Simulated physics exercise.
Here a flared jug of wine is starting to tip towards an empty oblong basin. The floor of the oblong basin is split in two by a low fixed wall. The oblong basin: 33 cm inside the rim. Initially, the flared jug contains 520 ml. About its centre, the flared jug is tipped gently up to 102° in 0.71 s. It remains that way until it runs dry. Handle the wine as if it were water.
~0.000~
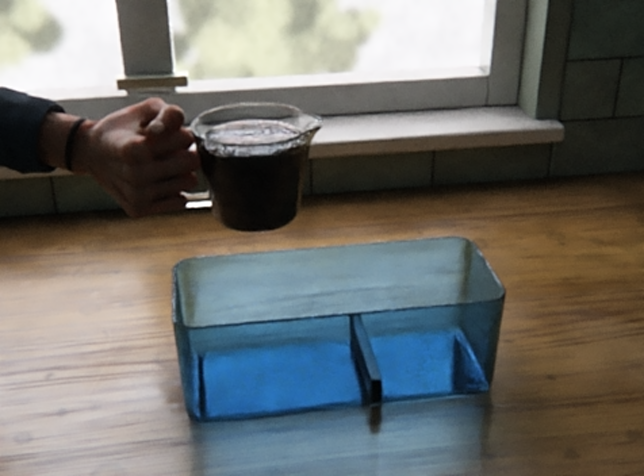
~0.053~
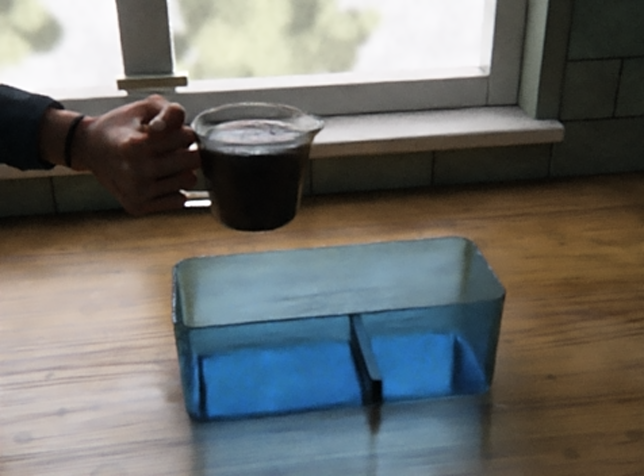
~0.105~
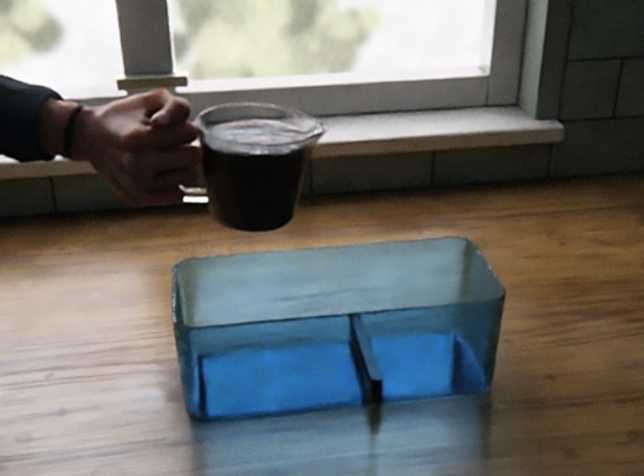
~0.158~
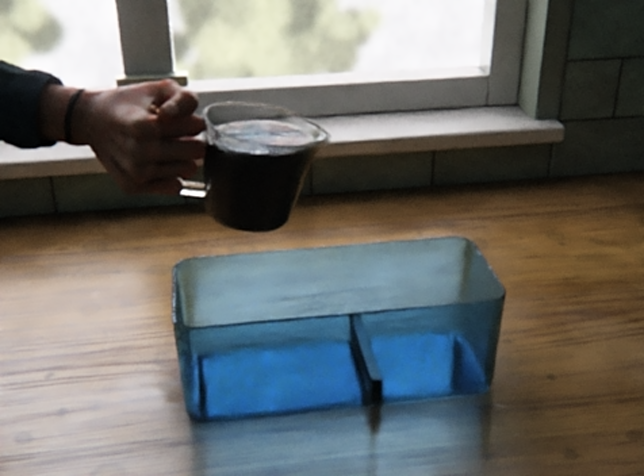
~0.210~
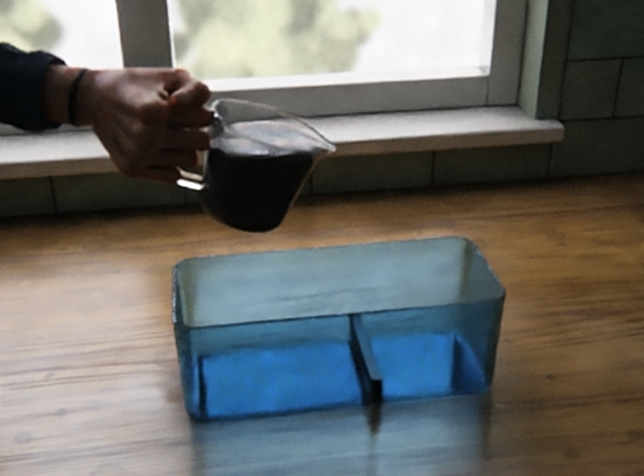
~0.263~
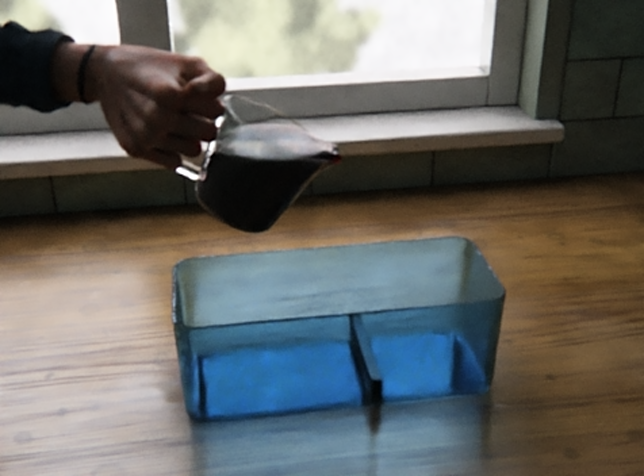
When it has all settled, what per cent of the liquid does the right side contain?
The right side contains about 70 per cent.
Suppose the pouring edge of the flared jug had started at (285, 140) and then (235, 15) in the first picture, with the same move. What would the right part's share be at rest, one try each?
Try 1: 20 %; try 2: 10 %.
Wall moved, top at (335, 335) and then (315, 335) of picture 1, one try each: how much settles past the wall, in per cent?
The first gives near 95 per cent and the second near 95 per cent.
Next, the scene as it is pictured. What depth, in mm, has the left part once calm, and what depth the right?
Final levels - left approx 6 mm, right approx 24 mm.
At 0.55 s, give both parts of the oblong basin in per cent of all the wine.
Around 1 percent on the left and 26 on the right.
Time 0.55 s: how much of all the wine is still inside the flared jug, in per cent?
44 %.
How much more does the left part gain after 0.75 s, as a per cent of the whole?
Near 12 in a hundred.
By 0.55 s the tilt is 89° and 45 per cent is still to pour, 1 is left of the wall and 27 right of it.
By 0.75 s the tilt is 102° and 6 per cent is still to pour, 17 is left of the wall and 68 right of it.
By 0.97 s the tilt is 102° and 0 per cent is still to pour, 26 is left of the wall and 73 right of it.
By 1.21 s the tilt is 102° and 0 per cent is still to pour, 29 is left of the wall and 70 right of it.
At rest 29 per cent lies left of the wall, 70 right of it and 1 outside.
